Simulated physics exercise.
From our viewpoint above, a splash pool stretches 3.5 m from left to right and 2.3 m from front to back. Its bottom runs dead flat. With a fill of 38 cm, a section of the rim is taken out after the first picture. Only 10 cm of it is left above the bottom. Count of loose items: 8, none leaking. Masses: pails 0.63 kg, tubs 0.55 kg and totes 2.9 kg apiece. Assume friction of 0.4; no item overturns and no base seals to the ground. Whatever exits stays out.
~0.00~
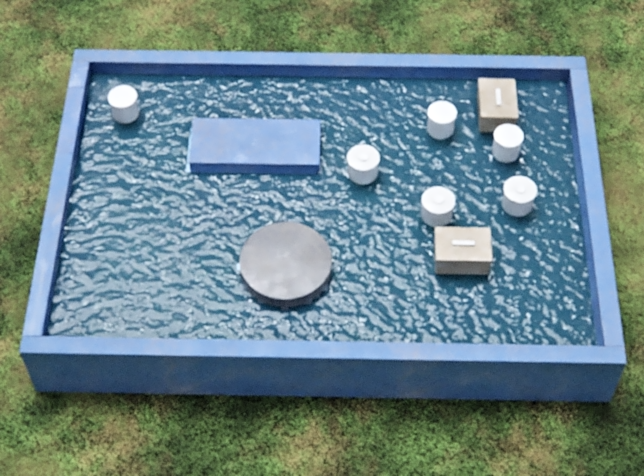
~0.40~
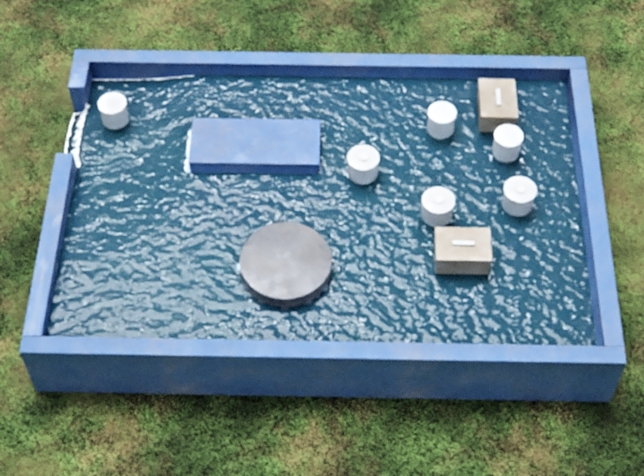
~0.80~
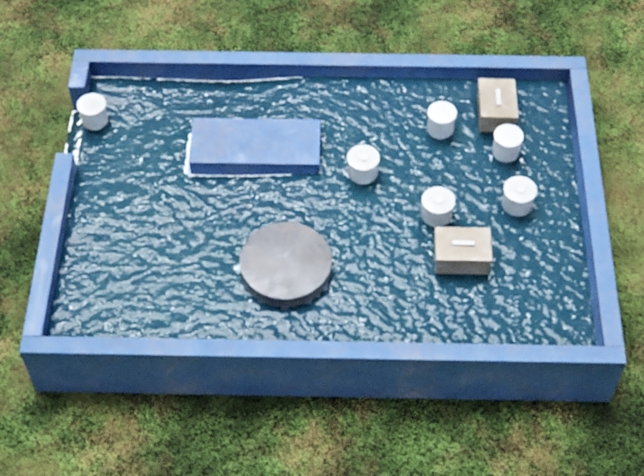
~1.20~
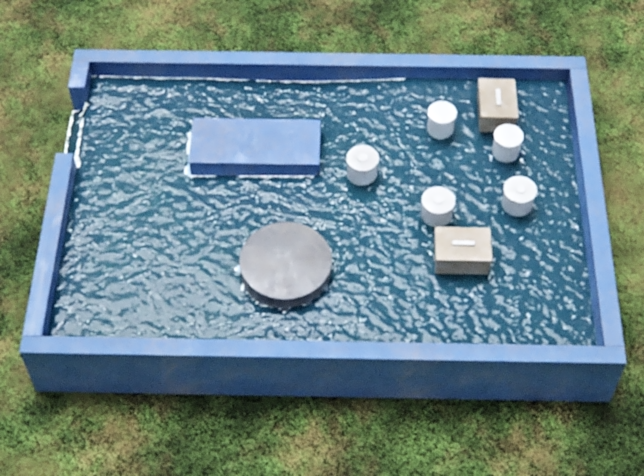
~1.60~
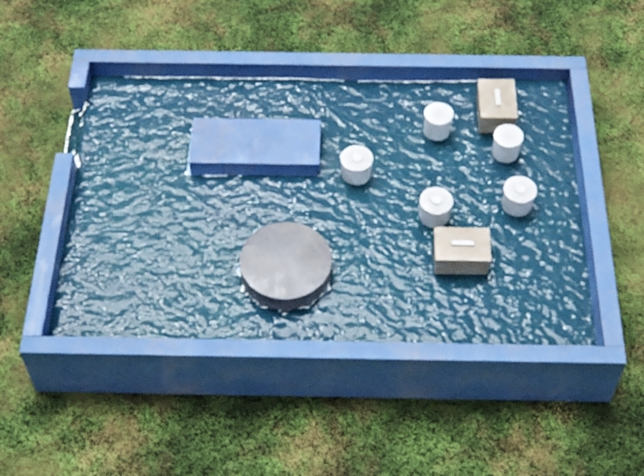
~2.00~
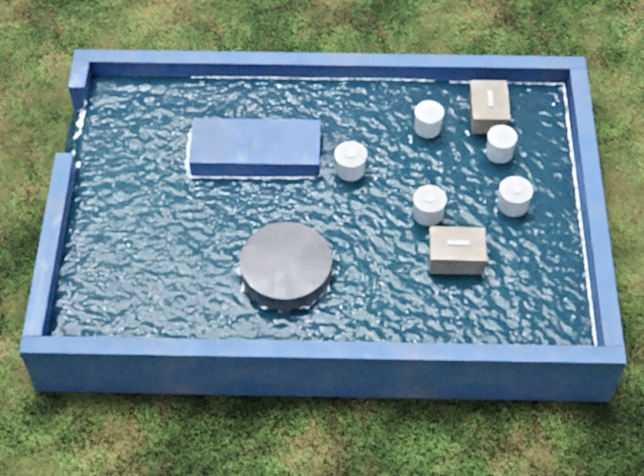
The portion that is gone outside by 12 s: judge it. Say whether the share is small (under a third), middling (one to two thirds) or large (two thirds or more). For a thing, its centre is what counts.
Small, under a third.
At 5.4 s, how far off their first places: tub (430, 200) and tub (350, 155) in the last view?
Respectively 20 cm and 10 cm.
After 2.8 s 1 of 8 are out; 7 afloat.
After 5.4 s 1 of 8 are out; 7 afloat.
After 8.0 s 1 of 8 are out; 7 afloat.
After 12.0 s 1 of 8 are out; 7 afloat.
